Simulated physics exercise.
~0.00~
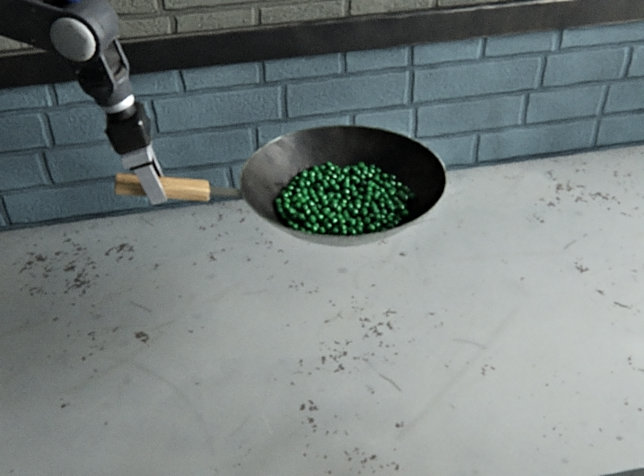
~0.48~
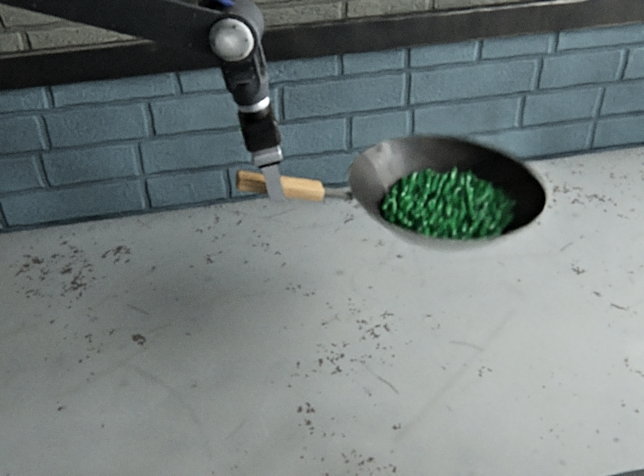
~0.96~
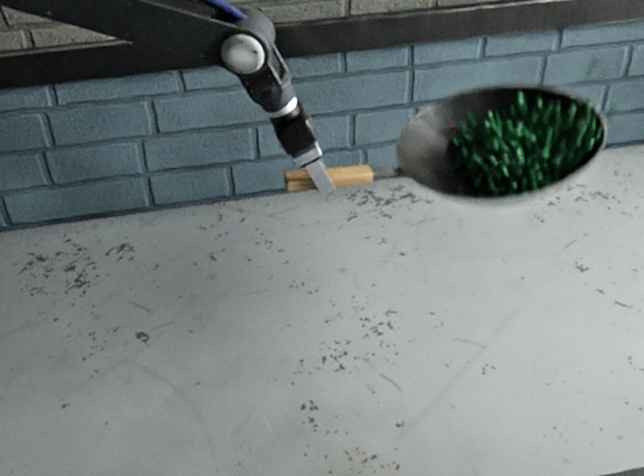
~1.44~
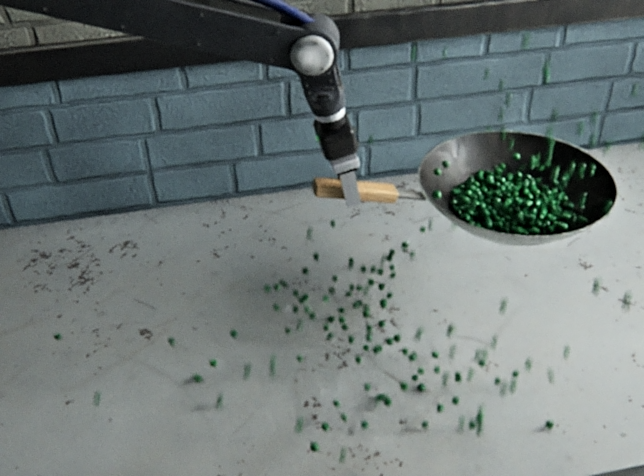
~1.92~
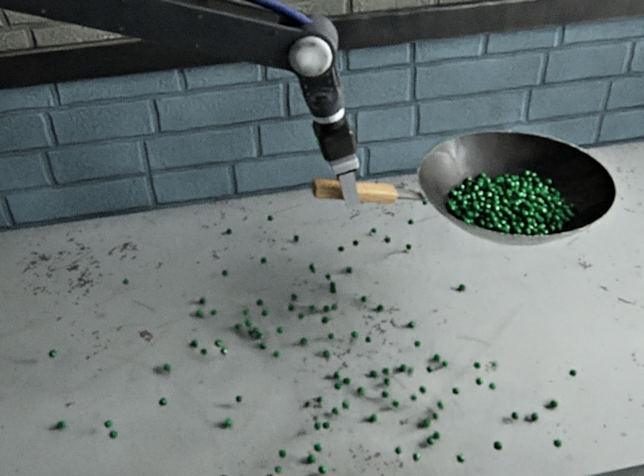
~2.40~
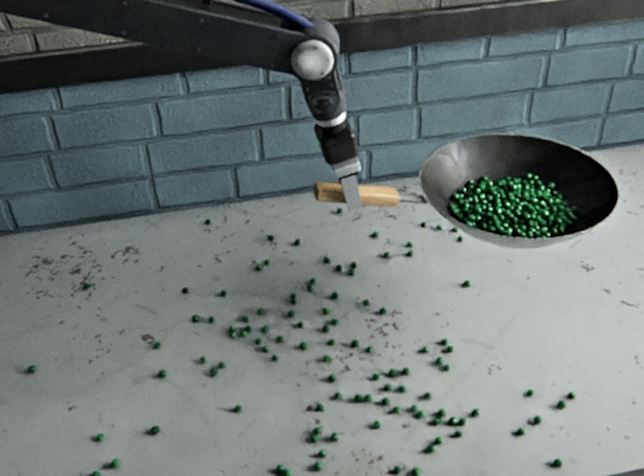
Robot arm sweeping a wok of green beads right and tossing them, many scattering across the table while most stay inside.
